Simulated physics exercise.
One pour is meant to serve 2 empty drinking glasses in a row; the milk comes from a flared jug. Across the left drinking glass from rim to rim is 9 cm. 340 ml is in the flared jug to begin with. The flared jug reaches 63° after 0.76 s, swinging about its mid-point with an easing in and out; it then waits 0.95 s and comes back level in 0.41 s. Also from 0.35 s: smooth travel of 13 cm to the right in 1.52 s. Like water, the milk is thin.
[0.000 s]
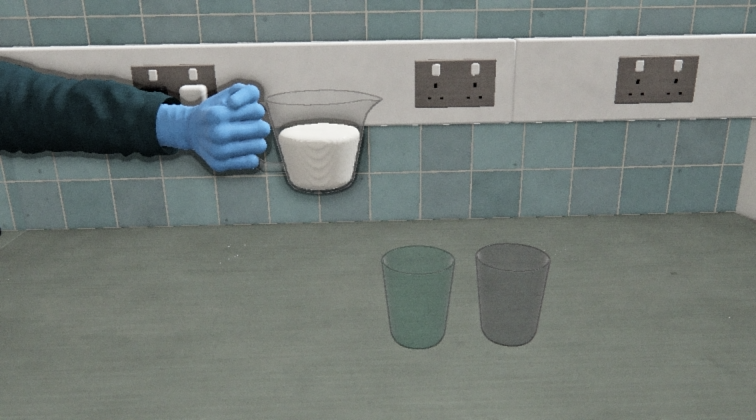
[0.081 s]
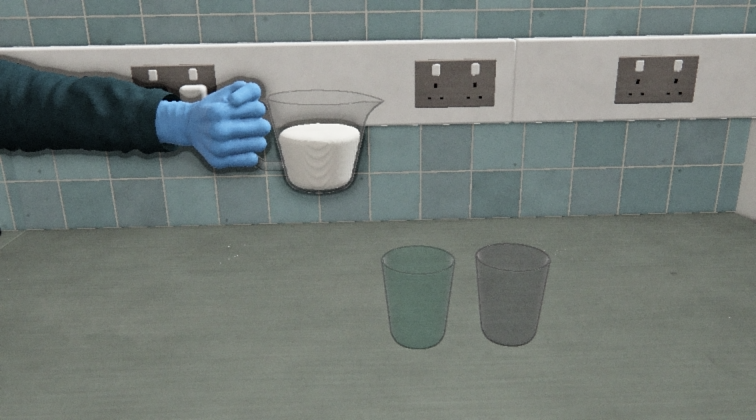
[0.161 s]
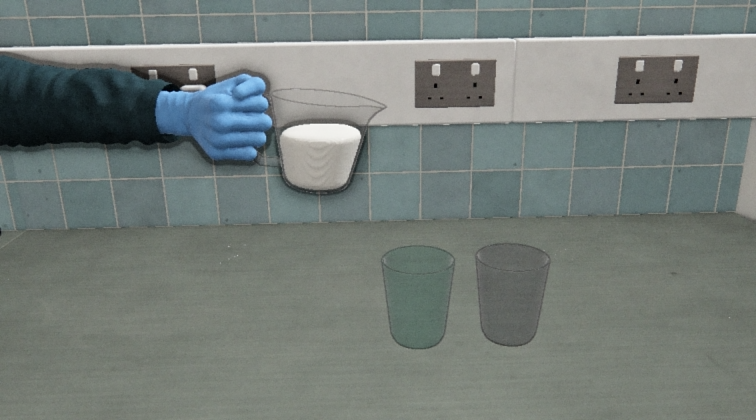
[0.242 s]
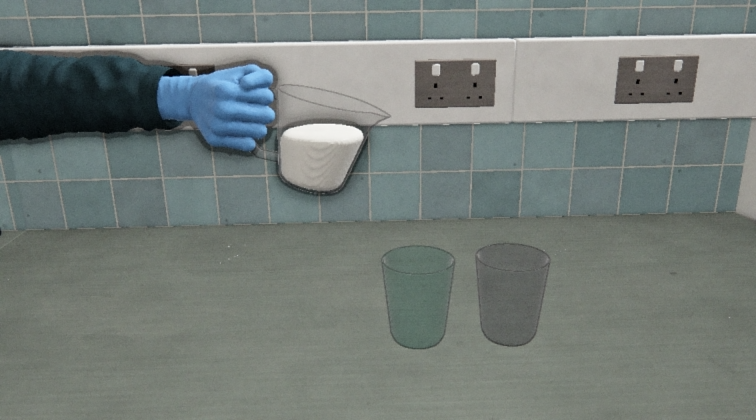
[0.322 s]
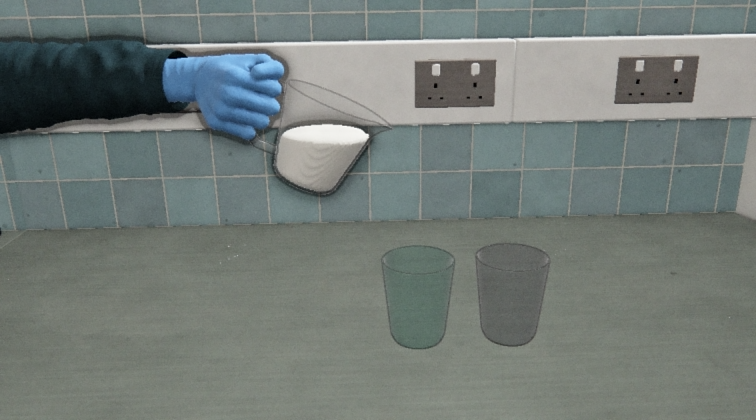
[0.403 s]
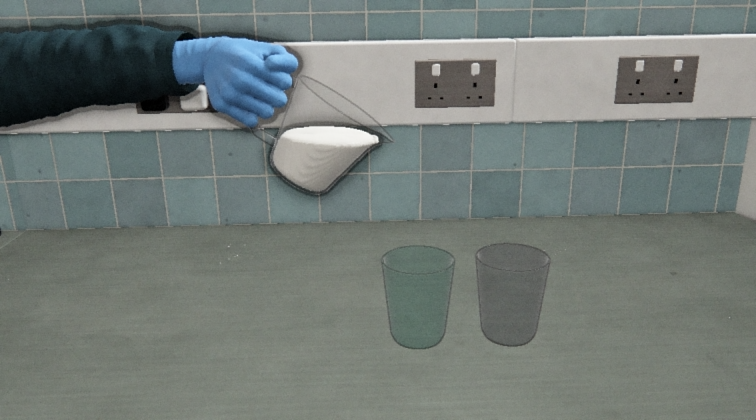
At a worktop against a blue-tiled wall with sockets, a blue-gloved hand holds a clear flared jug of white milk upright, above and left of two empty glasses. The jug begins leaning slowly to the right, then tilts more steeply as the hand rises slightly, the milk sliding up toward its right rim.
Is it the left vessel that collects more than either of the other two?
Most goes into the closing one.
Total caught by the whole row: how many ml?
If you add every vessel, it's close to 160 ml.
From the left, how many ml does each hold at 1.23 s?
I'd say roughly 60 ml on the left and roughly 40 ml on the right.
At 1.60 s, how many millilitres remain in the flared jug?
Some 90 ml.
By 0.88 s the tilt is 63° and from the left they hold 55 ml, 0 ml, the flared jug 200 ml, and 0 ml is on the work surface.
By 1.23 s the tilt is 63° and from the left they hold 55 ml, 40 ml, the flared jug 125 ml, and 95 ml is on the work surface.
By 1.60 s the tilt is 63° and from the left they hold 55 ml, 80 ml, the flared jug 90 ml, and 100 ml is on the work surface.
By 2.00 s the tilt is 13° and from the left they hold 55 ml, 100 ml, the flared jug 80 ml, and 100 ml is on the work surface.
At rest from the left they hold 55 ml, 100 ml, the flared jug 80 ml, and 100 ml is on the work surface.
